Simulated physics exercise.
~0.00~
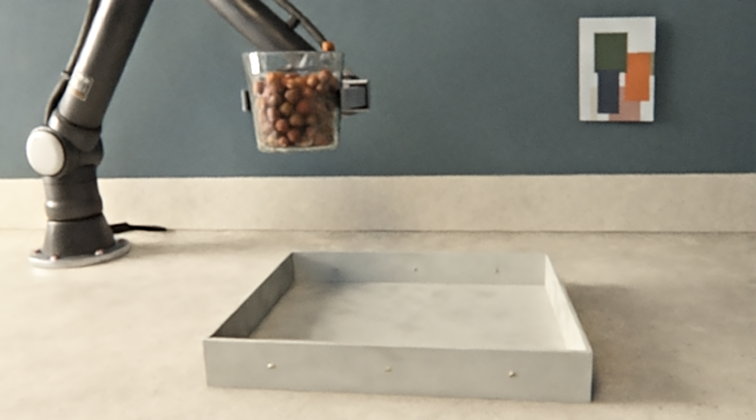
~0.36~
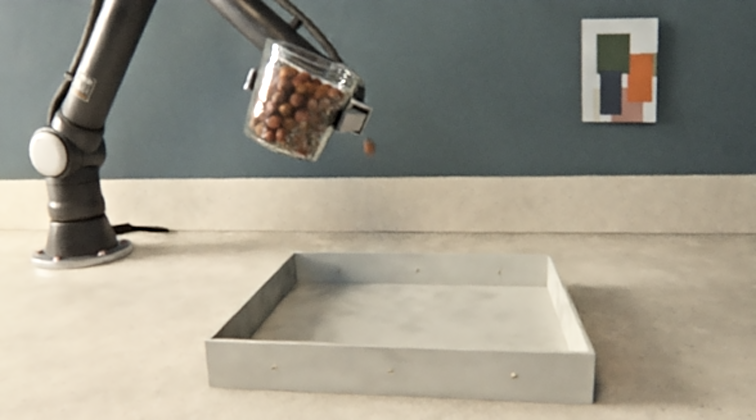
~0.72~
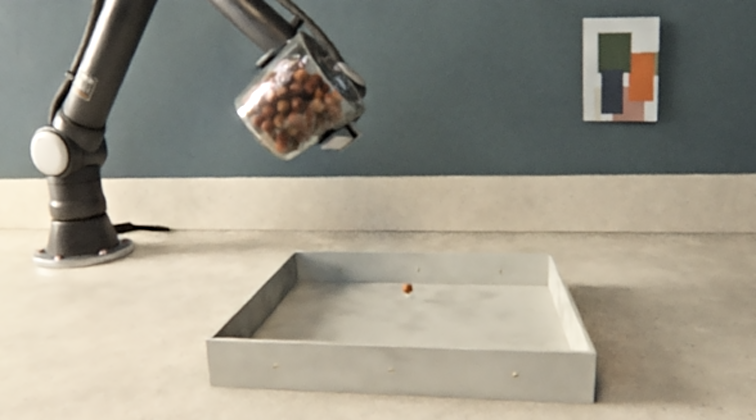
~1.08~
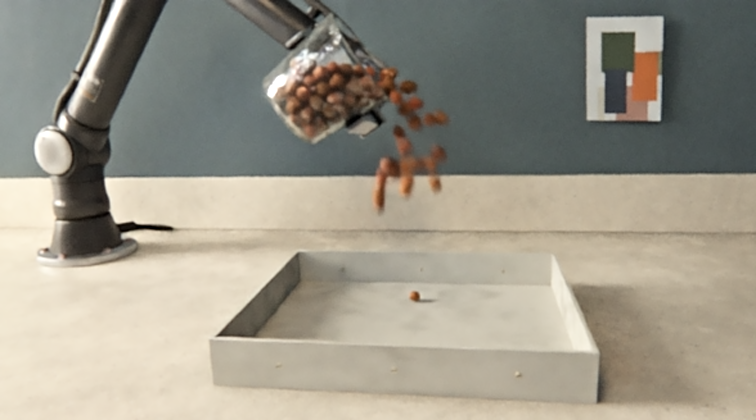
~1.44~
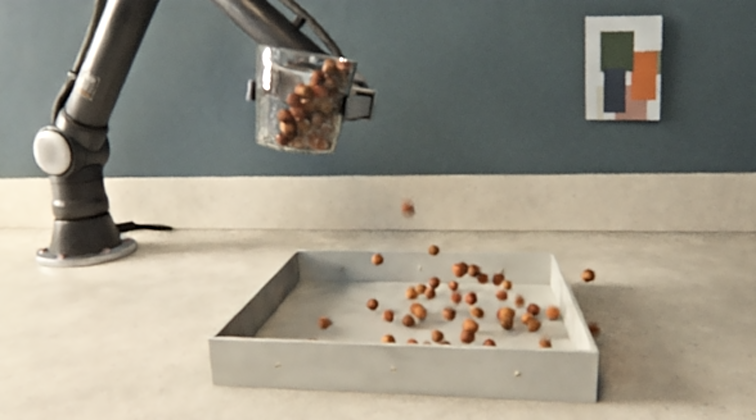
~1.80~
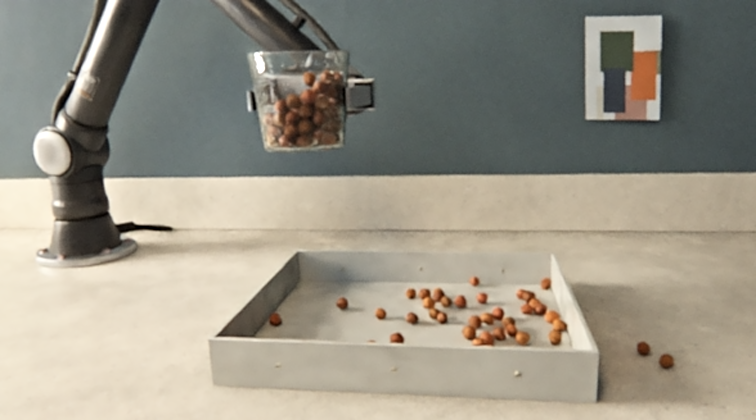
At first, a robot arm holds a clear tumbler full of hazelnuts upright above a shallow grey tray on a pale table top. The arm tips the tumbler to the right, and a single nut drops out and lands in the tray. It tilts further, and a cluster of hazelnuts spills over the rim and falls. As the tumbler swings back, the nuts bounce and scatter across the tray, a few hopping near its right edge. The tumbler ends upright, still holding most of its nuts, with many spread in the tray and two lying on the table to the right.
